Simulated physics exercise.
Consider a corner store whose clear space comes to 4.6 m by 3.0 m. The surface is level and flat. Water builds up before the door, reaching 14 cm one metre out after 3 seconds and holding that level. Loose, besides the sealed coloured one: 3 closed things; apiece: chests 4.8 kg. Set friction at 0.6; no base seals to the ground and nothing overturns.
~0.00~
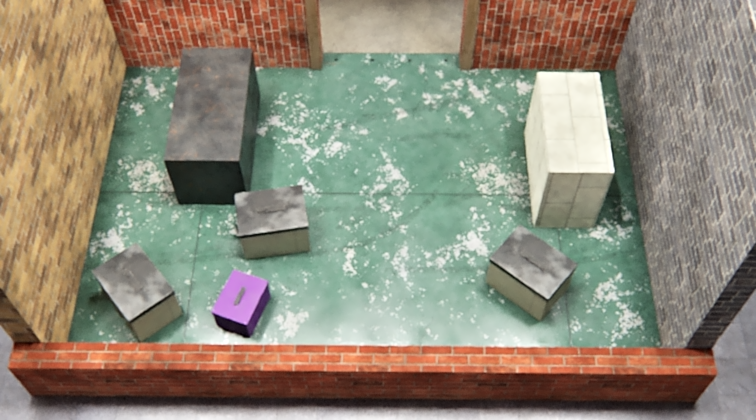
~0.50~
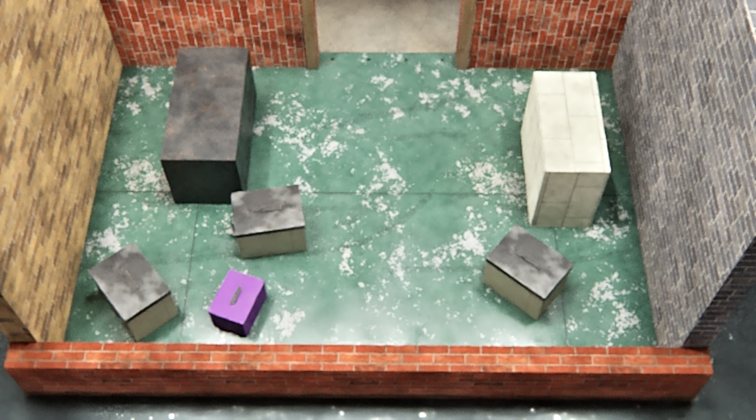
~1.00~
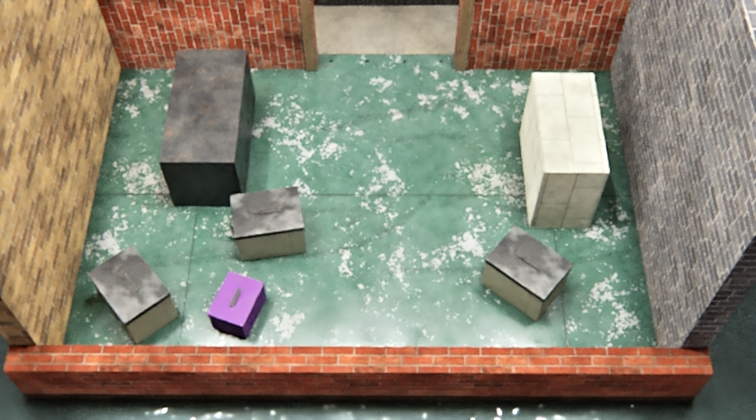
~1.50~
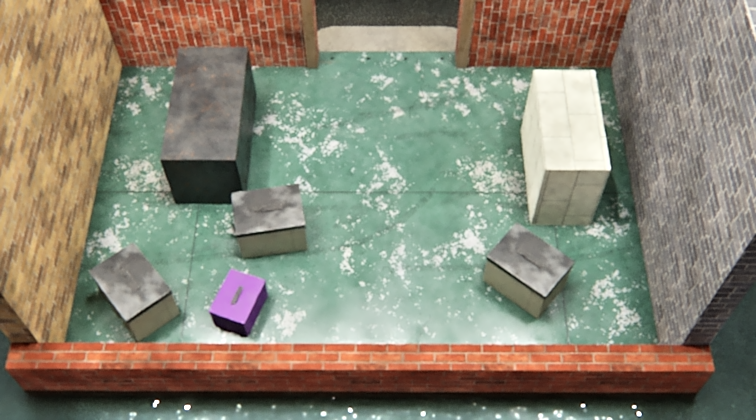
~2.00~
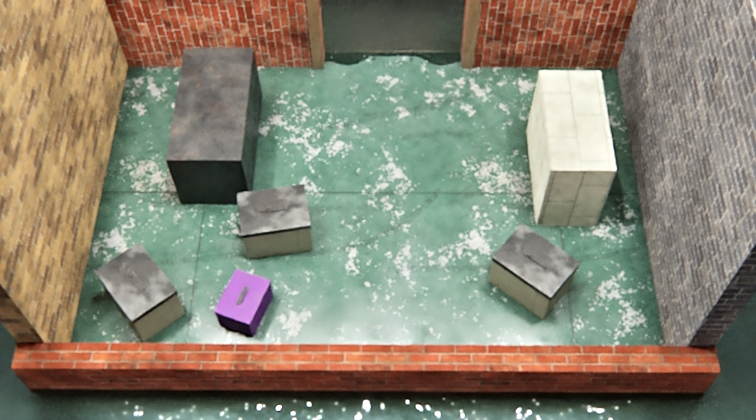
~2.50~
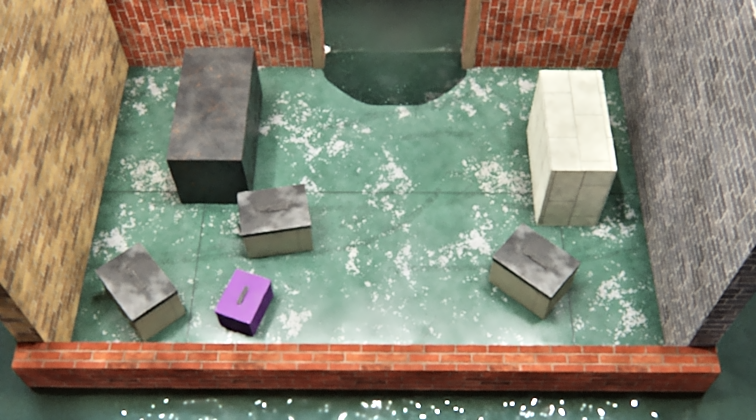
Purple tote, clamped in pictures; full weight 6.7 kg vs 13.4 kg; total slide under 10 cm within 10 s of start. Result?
Only 13.4 kg passes.
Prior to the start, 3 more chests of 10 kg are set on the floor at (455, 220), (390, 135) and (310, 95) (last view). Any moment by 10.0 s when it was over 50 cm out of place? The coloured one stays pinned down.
One by one: Too far, too far and not far enough.
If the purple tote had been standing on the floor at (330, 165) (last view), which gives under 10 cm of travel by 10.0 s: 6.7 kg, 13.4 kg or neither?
Well, must use the heavier.
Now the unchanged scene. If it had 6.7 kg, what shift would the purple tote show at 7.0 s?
Roughly 0 cm.
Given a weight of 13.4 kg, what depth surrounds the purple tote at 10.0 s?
About 6 cm.
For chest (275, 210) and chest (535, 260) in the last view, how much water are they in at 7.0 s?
Close to 4 and 6 centimetres.
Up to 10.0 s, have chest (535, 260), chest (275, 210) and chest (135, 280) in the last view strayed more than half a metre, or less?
Exceeded, Exceeded, Not exceeded, in that order.
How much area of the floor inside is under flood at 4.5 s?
Somewhere around 6.0 m2, roughly.
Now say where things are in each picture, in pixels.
The first frame shows the purple tote at (240, 297) rests on the ground; water covers 0.0 m2; 0 of 4 have shifted.
The second frame shows the purple tote at (236, 296), on the bottom; water covers 0.0 m2; 0 of 4 have shifted.
The third frame shows the purple tote at (236, 298) rests on the ground; 0.0 m2 under water; 0 of 4 have shifted.
The fourth frame shows the purple tote at (237, 296), on the bottom; water covers 0.0 m2; 0 of 4 have shifted.
The fifth frame shows the purple tote at (243, 296) rests on the ground; water covers 0.0 m2; 0 of 4 have shifted.
The sixth frame shows the purple tote at (243, 296), on the bottom; 0.4 m2 under water; 0 of 4 have shifted.
After 3.5 s the purple tote would be 0 cm from its start with 6.7 kg and 0 cm from its start with 13.4 kg; 0 cm of water round it then.
After 4.5 s the purple tote would be 0 cm from its start with 6.7 kg and 0 cm from its start with 13.4 kg; 0 cm of water round it then.
After 7.0 s the purple tote would be 1 cm from its start with 6.7 kg and 0 cm from its start with 13.4 kg; 5 cm of water round it then.
After 10.0 s the purple tote would be 113 cm from its start with 6.7 kg and 0 cm from its start with 13.4 kg; 6 cm of water round it then.
